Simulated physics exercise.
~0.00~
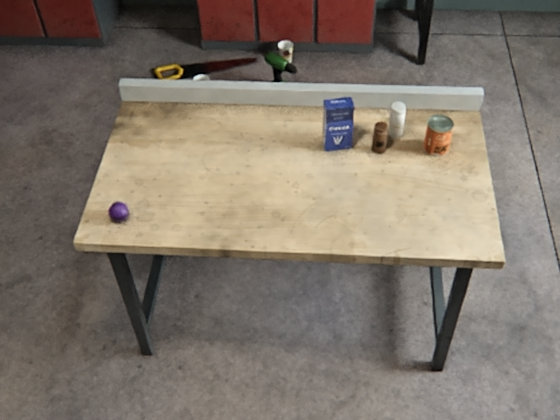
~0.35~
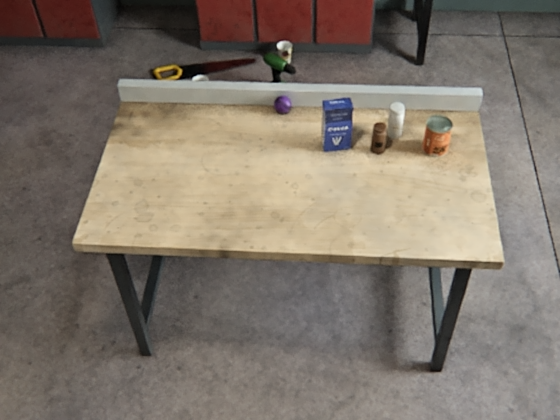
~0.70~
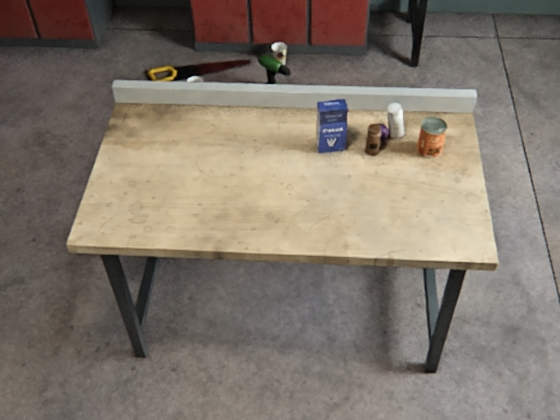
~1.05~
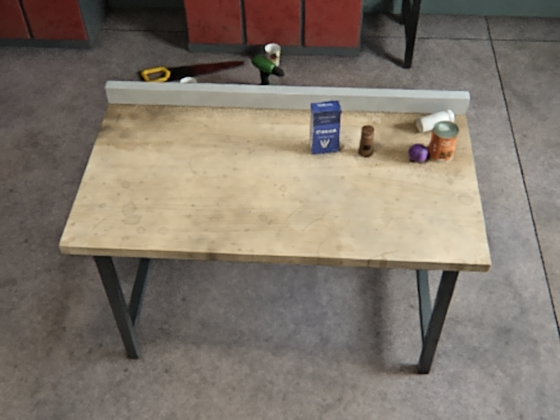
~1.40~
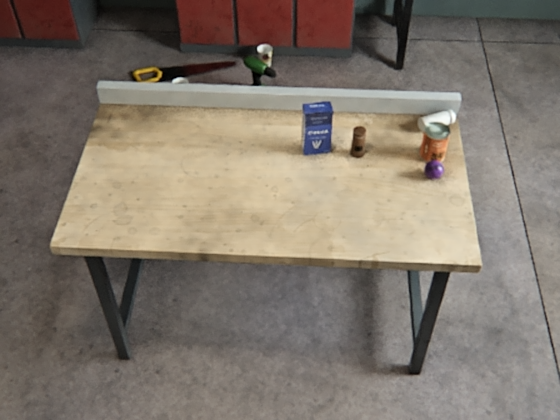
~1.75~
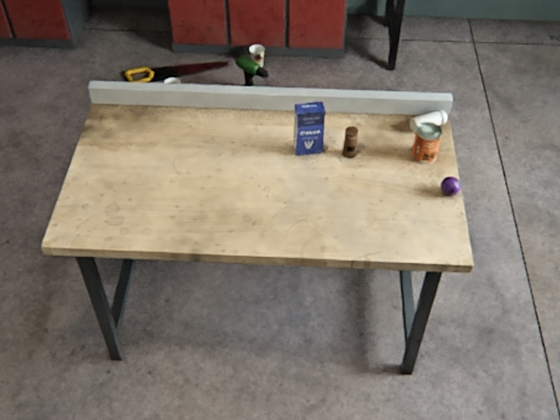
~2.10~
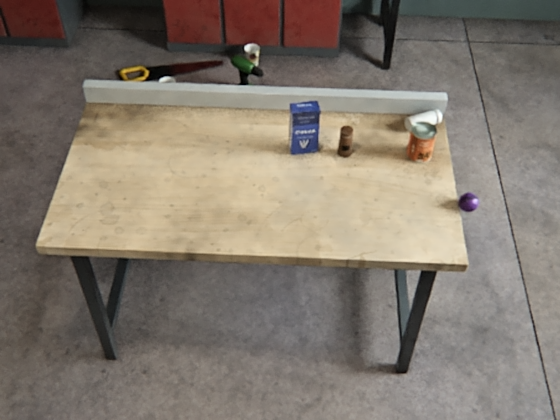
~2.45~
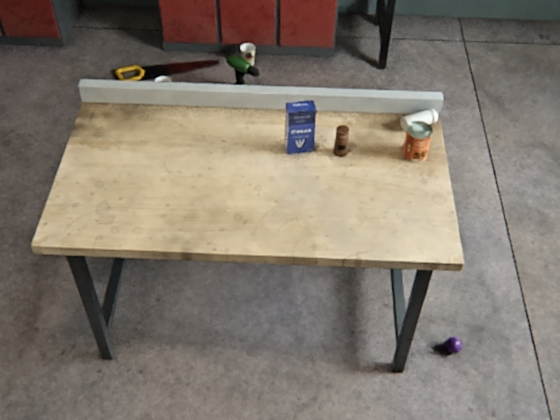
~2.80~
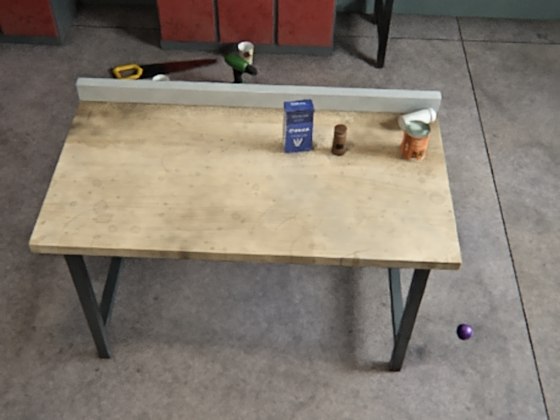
On a wooden workbench, a purple ball rolled to the raised back edge and glanced off toward the right, knocking over a white shaker and nudging an orange tin that stayed upright, before dropping off the right side onto the floor.
